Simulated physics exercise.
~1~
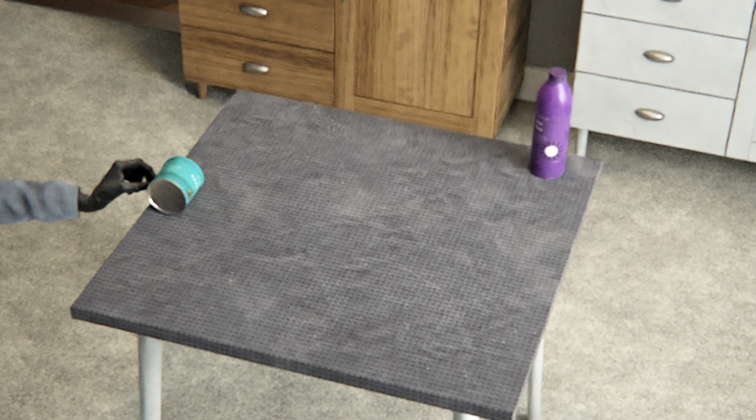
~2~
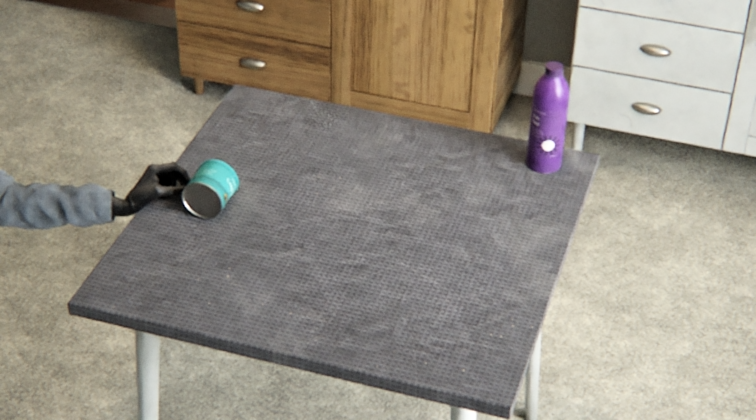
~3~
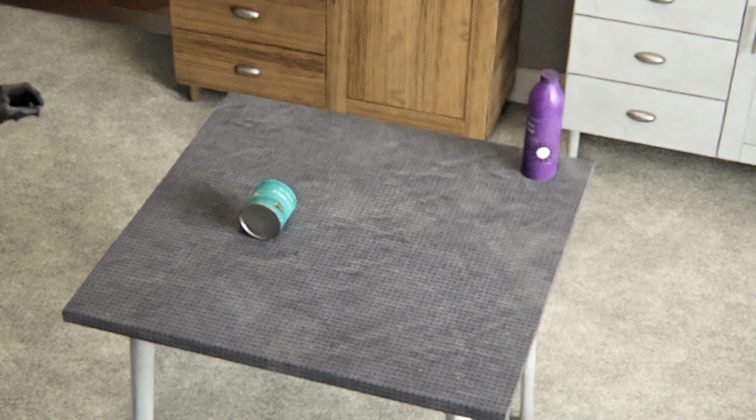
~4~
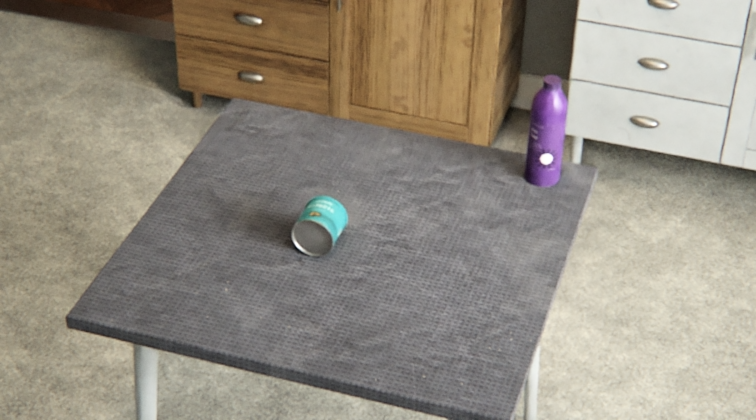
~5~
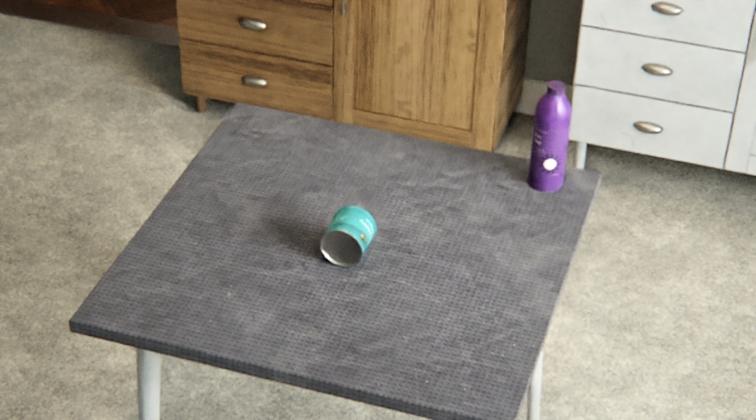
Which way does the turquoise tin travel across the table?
The turquoise tin rolls to the right, away from the side where the hand released it.
